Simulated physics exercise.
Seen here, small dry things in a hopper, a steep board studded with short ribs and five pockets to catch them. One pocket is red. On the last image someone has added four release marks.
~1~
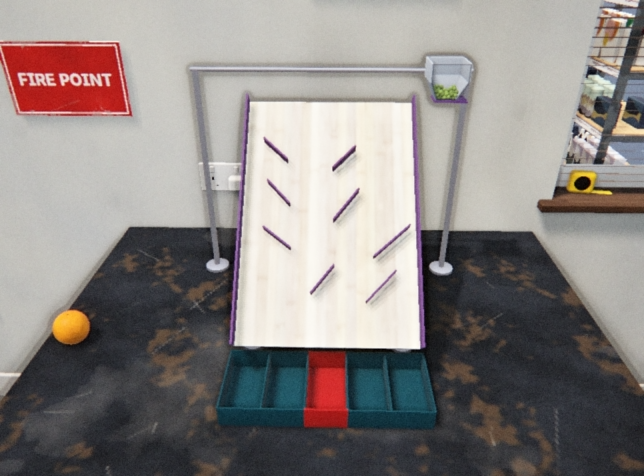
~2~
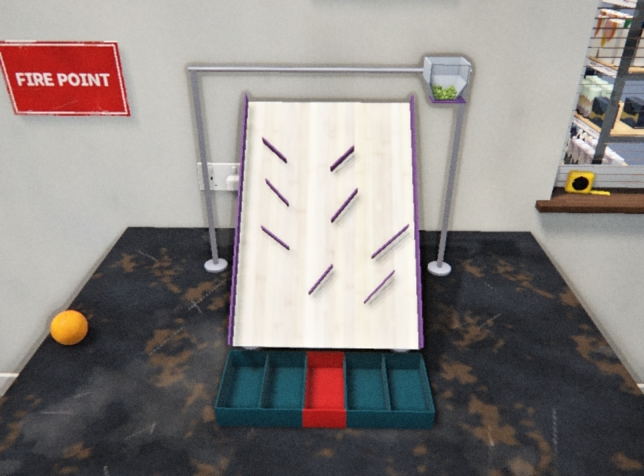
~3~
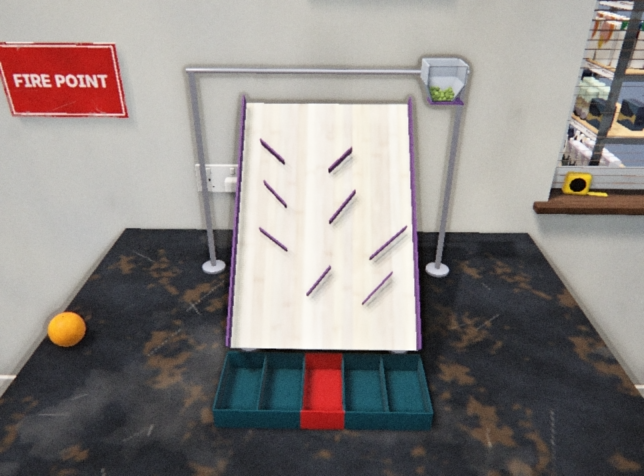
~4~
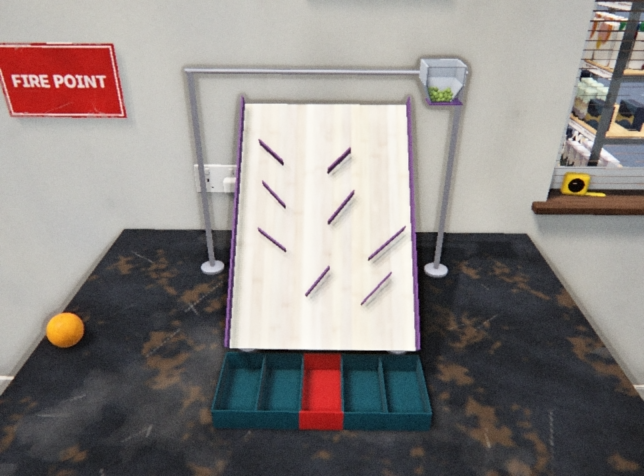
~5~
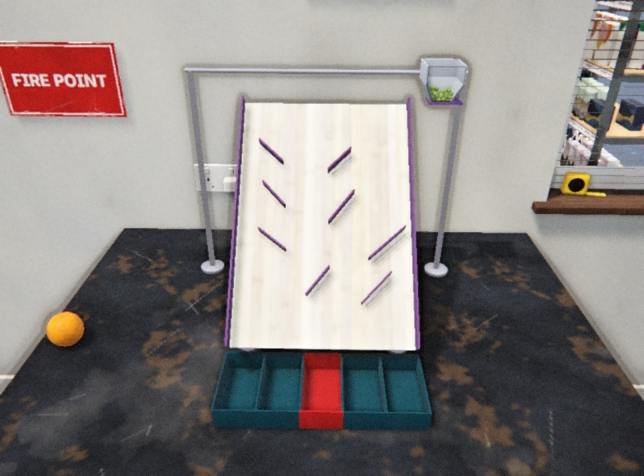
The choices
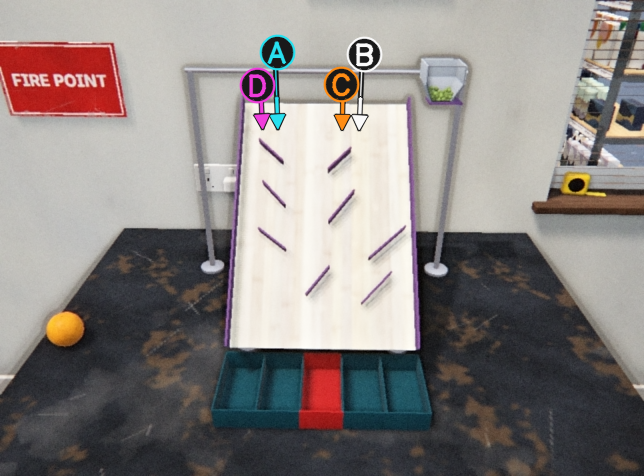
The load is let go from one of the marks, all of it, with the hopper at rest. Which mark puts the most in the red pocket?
B is best.
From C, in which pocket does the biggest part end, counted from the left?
It is the second one.
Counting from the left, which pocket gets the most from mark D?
The first from the left.
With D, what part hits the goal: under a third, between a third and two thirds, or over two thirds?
Mark D gives under a third.
On the marked copy, mark A meets the board at (277, 123); mark B meets the board at (359, 124); mark C meets the board at (342, 124); mark D meets the board at (262, 123).
With A, a stray few in the red pocket, most in other pockets, a small part outside the box.
With B, about a third in the red pocket, about a third in other pockets, about a quarter outside the box.
With C, a small part in the red pocket, about two thirds in other pockets, about a quarter outside the box.
With D, a small part in the red pocket, about two thirds in other pockets, about a quarter outside the box.
